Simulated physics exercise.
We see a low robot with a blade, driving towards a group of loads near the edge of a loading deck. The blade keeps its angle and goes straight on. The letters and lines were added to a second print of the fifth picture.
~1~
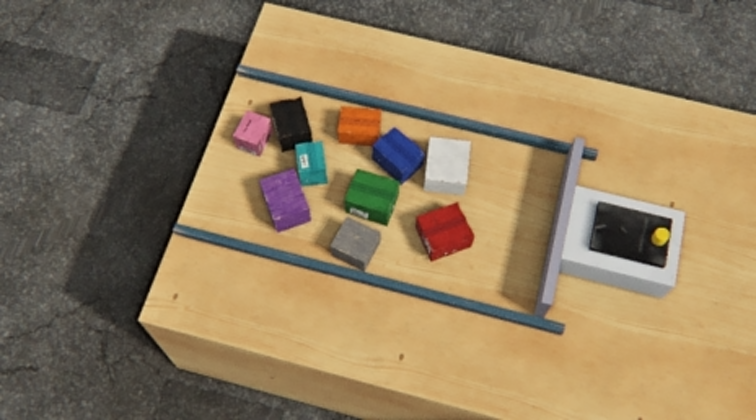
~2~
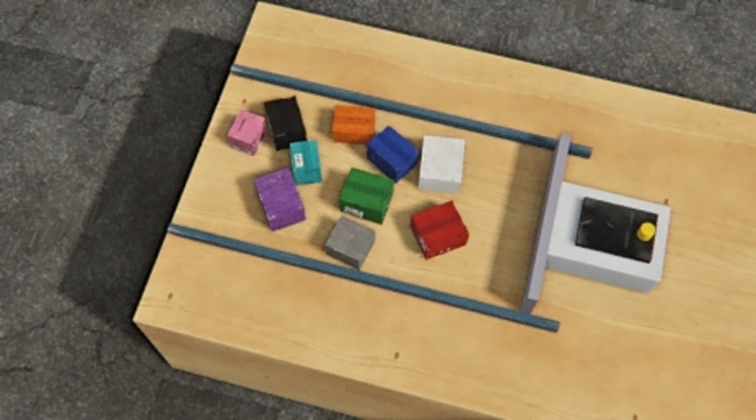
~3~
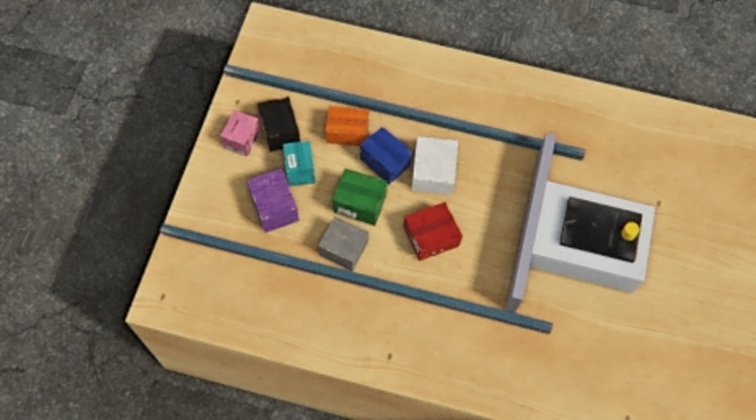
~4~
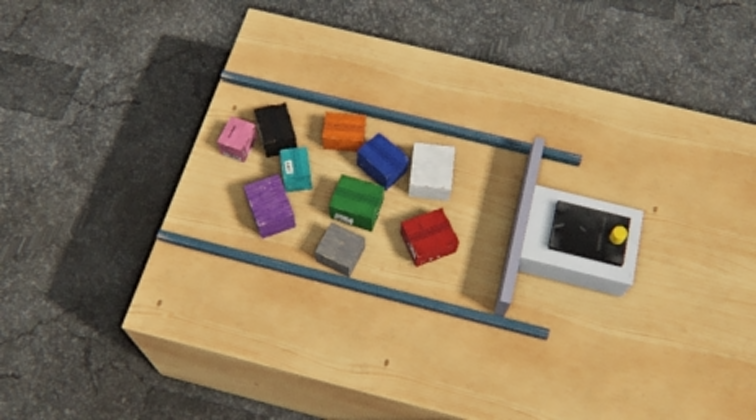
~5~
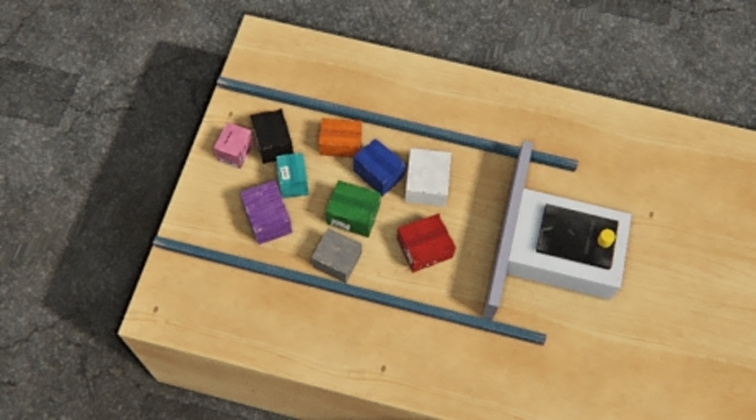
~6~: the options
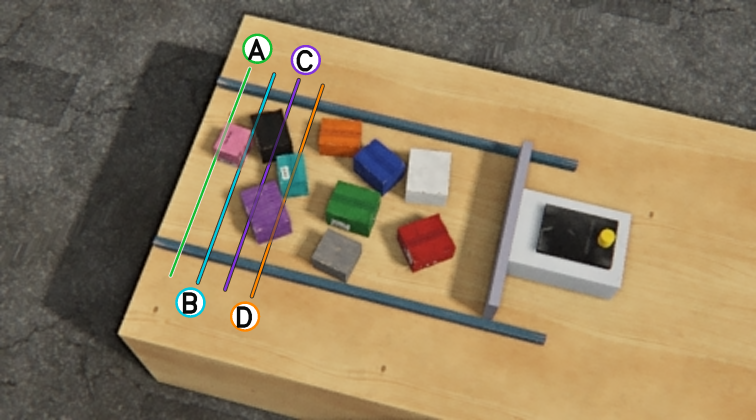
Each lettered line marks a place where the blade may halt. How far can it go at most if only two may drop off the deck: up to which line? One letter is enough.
At D, and not beyond.
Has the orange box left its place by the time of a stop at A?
Yes.
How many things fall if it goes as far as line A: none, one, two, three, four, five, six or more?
By then, six or more.
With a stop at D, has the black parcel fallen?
No.
On the marked copy, A at (212, 166); B at (238, 172); C at (264, 179); D at (289, 185).
With D. Early on, robot (490, 215); orange box (337, 136); white crate (413, 172).
Further on, robot (409, 195); pink box (227, 143); turquoise box (249, 156).
At the end, robot (349, 180); pink box over the edge; turquoise box (198, 147); one fallen.
As for the rest, A drops seven; B drops seven; C drops three.
